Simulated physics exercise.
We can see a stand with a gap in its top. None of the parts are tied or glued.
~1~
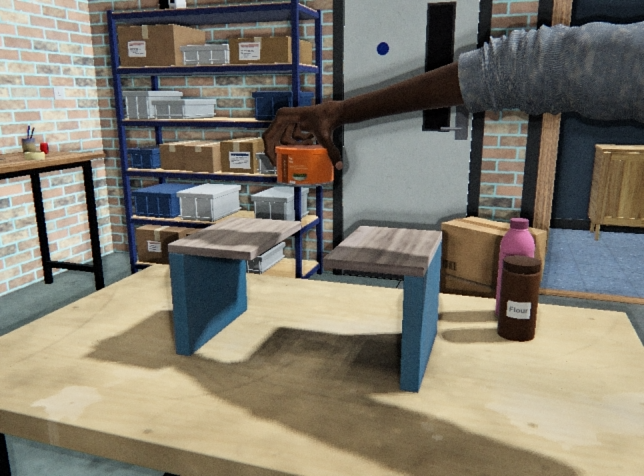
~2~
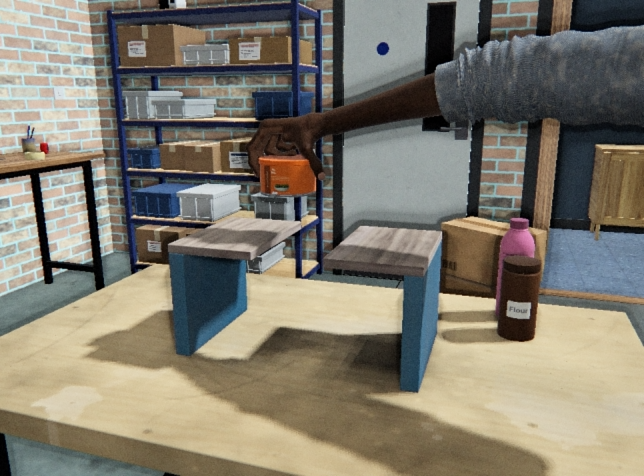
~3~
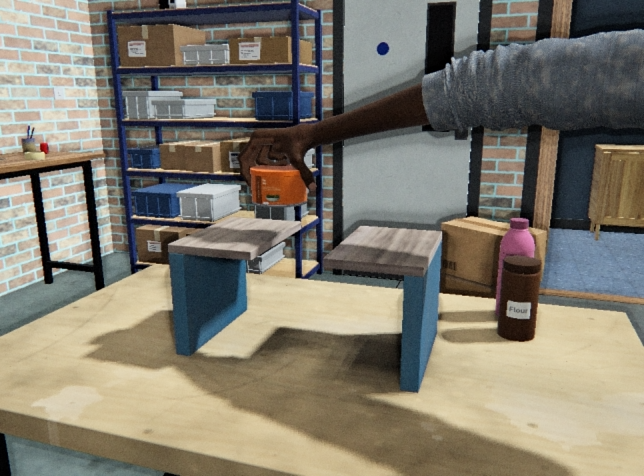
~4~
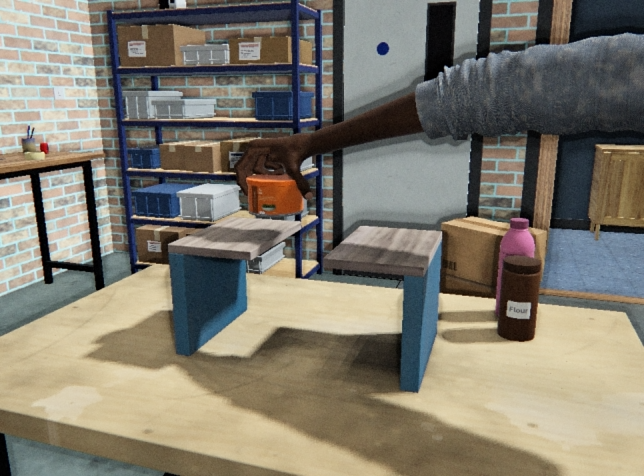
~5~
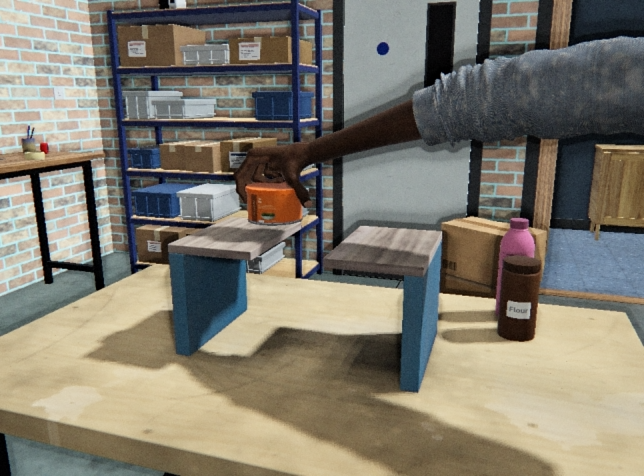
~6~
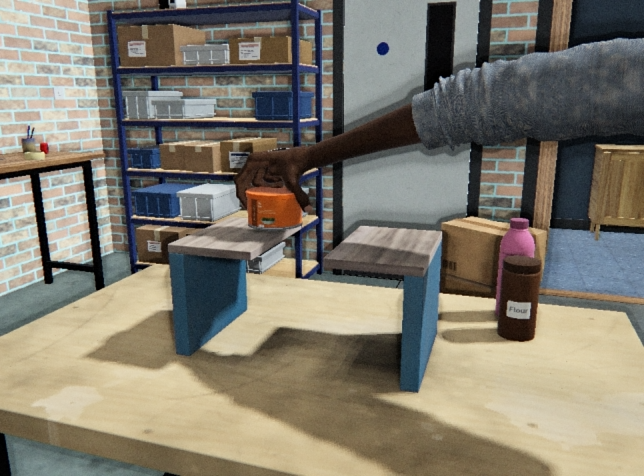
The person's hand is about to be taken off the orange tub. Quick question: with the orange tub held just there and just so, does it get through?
Watch - it is stopped at the gap.
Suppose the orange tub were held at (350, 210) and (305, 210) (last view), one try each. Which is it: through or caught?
First try it gets held up; second try it falls clear through.
Then, 0.20 s on from there, orange tub shifted a little near (275, 218).
Then, 0.30 s on from there, orange tub resting near (275, 218).
In the end, all 3 unmoved. At the end, from the last picture's camera, orange tub near (275, 218). The tub is caught.
